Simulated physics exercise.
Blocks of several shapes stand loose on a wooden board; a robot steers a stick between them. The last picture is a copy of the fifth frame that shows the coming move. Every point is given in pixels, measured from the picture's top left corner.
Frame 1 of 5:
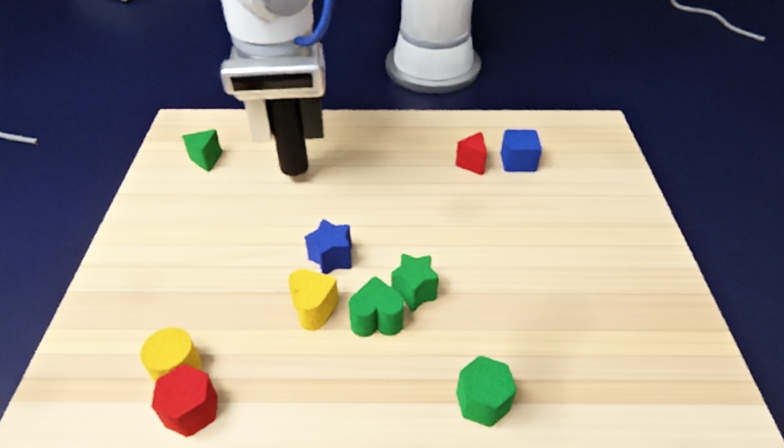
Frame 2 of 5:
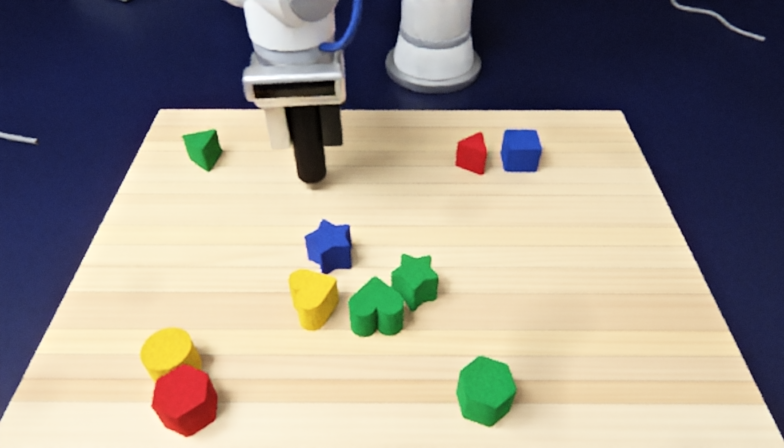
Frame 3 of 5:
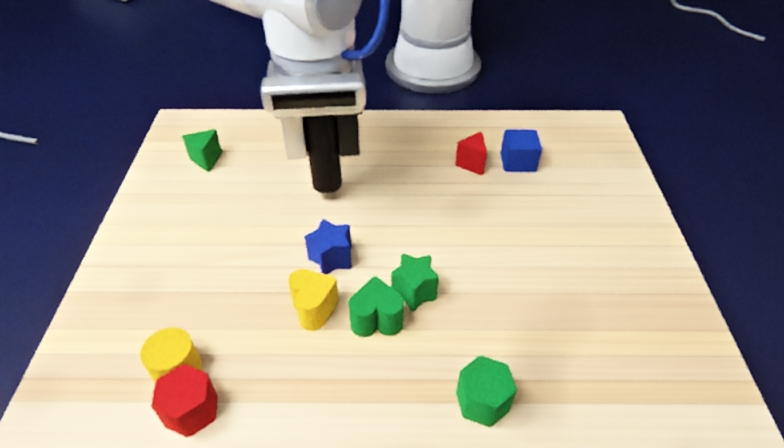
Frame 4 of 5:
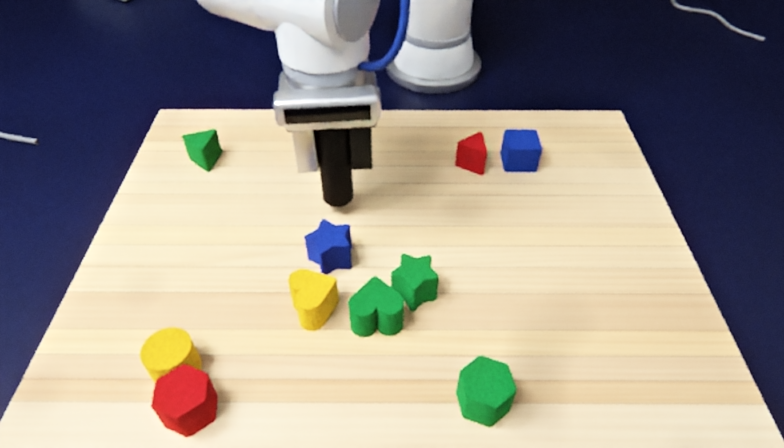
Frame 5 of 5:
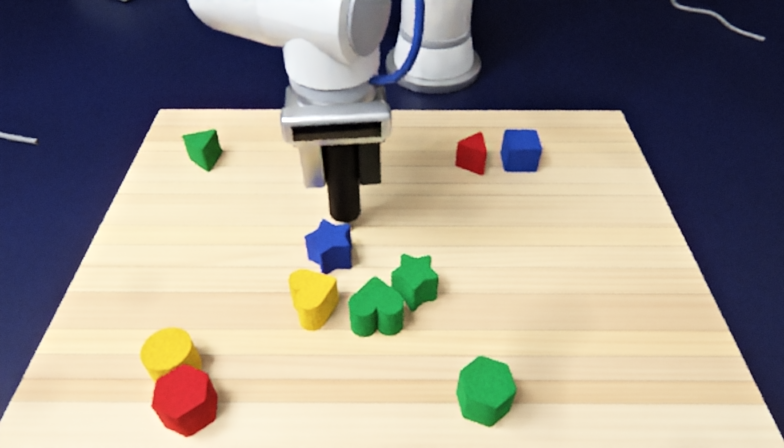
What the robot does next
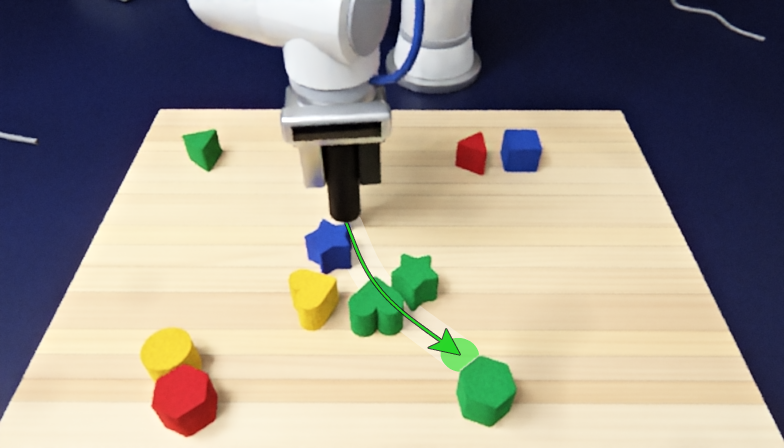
At first, a robot arm holds a dark stick over the upper left part of a wooden board scattered with red, blue, green and yellow blocks. The arm moves the stick to the right and toward the viewer, until its tip is just above the blue star, while every block stays still.
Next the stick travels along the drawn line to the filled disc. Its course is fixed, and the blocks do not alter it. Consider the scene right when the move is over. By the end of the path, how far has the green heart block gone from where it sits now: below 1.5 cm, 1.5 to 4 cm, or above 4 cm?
It travels between 1.5 and 4 cm.
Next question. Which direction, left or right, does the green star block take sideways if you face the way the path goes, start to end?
It gets pushed left.
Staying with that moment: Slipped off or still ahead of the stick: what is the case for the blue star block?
It lies beside or behind the stick.
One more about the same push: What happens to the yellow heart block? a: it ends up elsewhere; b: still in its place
(b)
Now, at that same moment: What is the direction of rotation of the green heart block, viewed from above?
It turns round clockwise.
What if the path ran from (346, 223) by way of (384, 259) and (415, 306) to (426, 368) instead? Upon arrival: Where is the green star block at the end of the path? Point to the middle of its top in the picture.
I'd say the green star block ends with its top centre at (466, 335).
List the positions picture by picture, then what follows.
In the first frame, tip of the stick (294, 167), middles of tops, yellow heart block (310, 286), blue star block (329, 235), green heart block (376, 298), green star block (415, 269), green hexagon (488, 380).
In the second frame, stick (312, 174), nothing pushed.
In the third frame, stick (327, 184), nothing pushed.
In the fourth frame, stick (338, 197), nothing pushed.
In the fifth frame, stick (345, 212), yellow heart block (310, 286), blue star block (329, 235), green heart block (376, 298), green star block (415, 269), green hexagon (488, 380).
The line goes from (346, 223) via (365, 267) and (403, 312), ending at (460, 354).
On the path given first. One third of the way, stick (365, 257); blue star block (328, 249), turned 60° clockwise.
Two thirds of the way, stick (404, 303); blue star block (328, 250), turned 65° clockwise; green heart block (381, 322), turned 55° clockwise; green star block (436, 277), turned 50° anticlockwise.
At the end, stick (461, 345); yellow heart block unmoved; blue star block (328, 250), turned 65° clockwise; green heart block (387, 325), turned 85° clockwise; green star block (444, 280), turned 85° anticlockwise; green hexagon unmoved.
